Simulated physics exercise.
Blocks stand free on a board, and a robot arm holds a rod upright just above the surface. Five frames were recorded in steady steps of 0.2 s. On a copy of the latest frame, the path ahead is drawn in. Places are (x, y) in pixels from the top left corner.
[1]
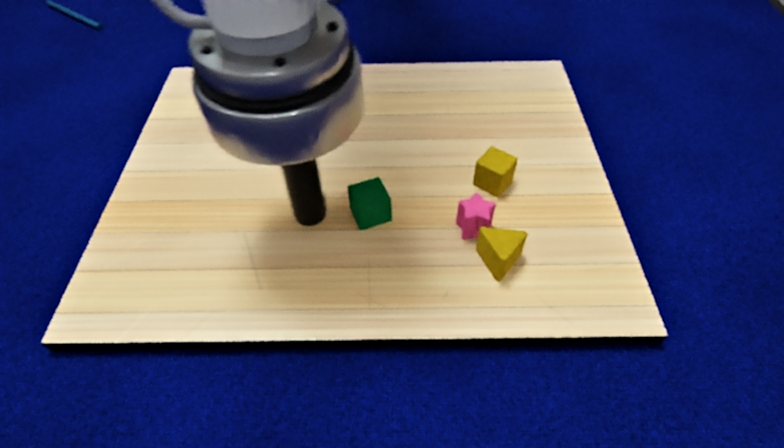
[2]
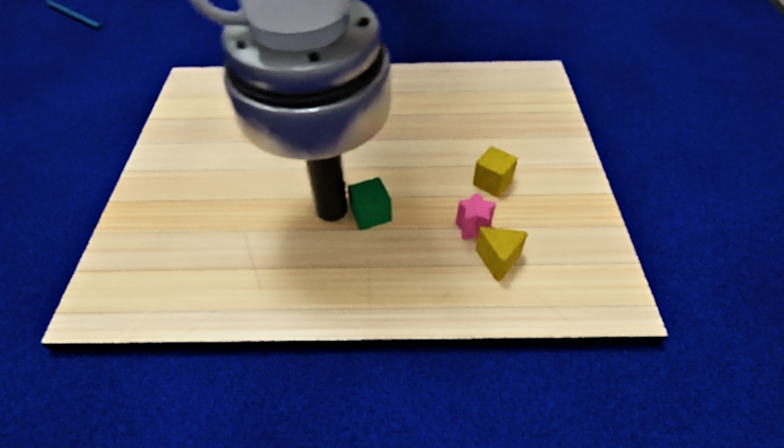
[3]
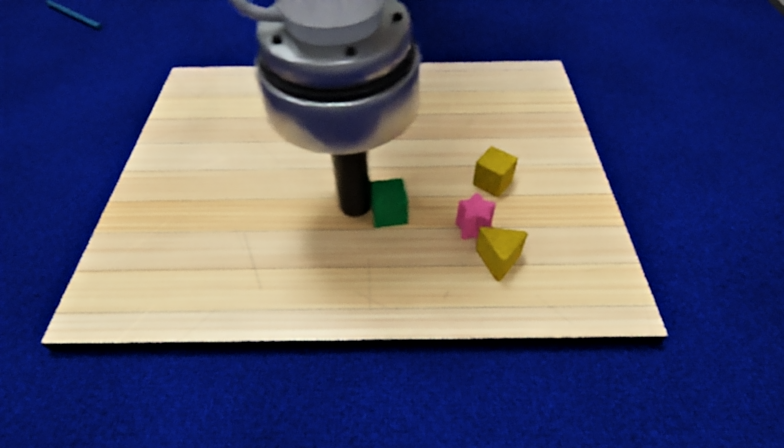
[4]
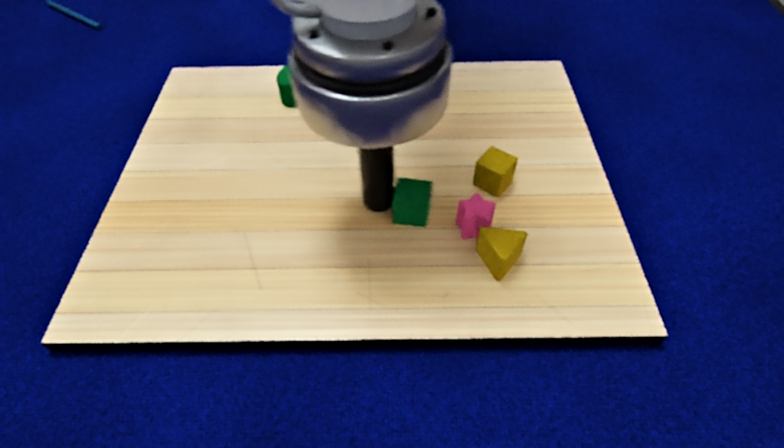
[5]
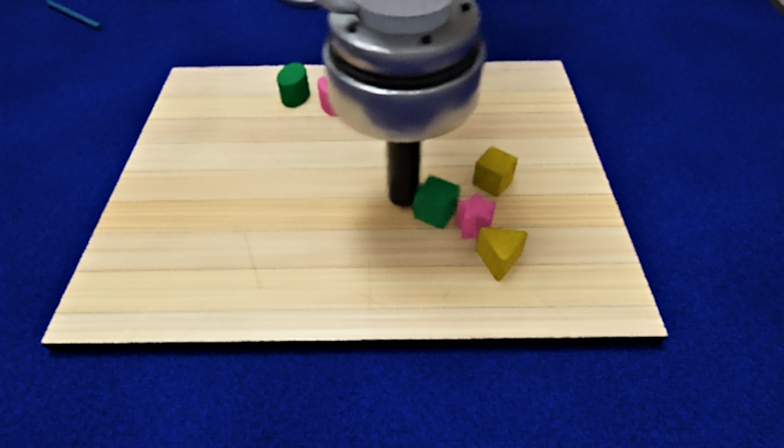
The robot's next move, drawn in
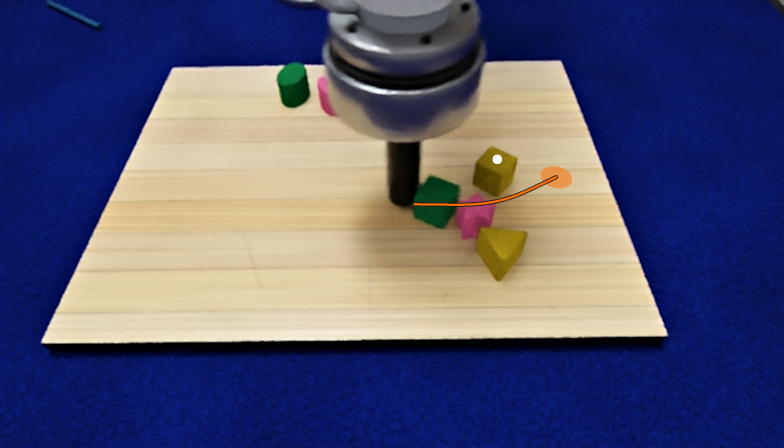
On a wooden board, a robot arm's black rod moving right and pushing a green cube toward a pink star-shaped block.
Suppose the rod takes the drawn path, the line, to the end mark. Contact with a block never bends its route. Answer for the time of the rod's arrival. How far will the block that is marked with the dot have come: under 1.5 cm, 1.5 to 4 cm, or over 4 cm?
I reckon it covers between 1.5 and 4 cm.
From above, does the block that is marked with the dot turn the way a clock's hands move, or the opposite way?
Rotates counter-clockwise.
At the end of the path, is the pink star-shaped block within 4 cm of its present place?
The answer is no.
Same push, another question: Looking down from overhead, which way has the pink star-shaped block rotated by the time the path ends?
It goes round the way clock hands do.
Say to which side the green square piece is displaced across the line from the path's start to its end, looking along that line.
It is displaced to the right.
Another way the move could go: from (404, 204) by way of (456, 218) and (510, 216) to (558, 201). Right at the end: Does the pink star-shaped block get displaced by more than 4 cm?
Yes, I think so.
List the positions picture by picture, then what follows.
In the first picture, rod's lower end at (311, 215); green square piece at (369, 192); pink star-shaped block at (477, 206); yellow square piece at (497, 159); yellow three-sided block at (504, 239).
In the second picture, rod at (333, 211); blocks still.
In the third picture, rod at (355, 206); green square piece at (389, 191).
In the fourth picture, rod at (379, 201); green square piece at (412, 190).
In the fifth picture, rod at (404, 197); green square piece at (437, 190); pink star-shaped block at (477, 206); yellow square piece at (497, 159); yellow three-sided block at (504, 239).
Drawn move, from (404, 204) over (460, 205) and (513, 197) to (556, 177); the dot is on the yellow square piece.
The first path, step by step. One third of the way, rod at (461, 197); green square piece at (498, 193); pink star-shaped block at (523, 217), turned 40° clockwise.
Two thirds of the way, rod at (515, 189); green square piece at (550, 196), turned 50° clockwise; pink star-shaped block at (541, 223), turned 105° clockwise; yellow square piece at (509, 151), turned 55° anticlockwise.
At the end, rod at (559, 169); green square piece at (550, 196), turned 50° clockwise; pink star-shaped block at (541, 223), turned 105° clockwise; yellow square piece at (510, 150), turned 65° anticlockwise; yellow three-sided block still.
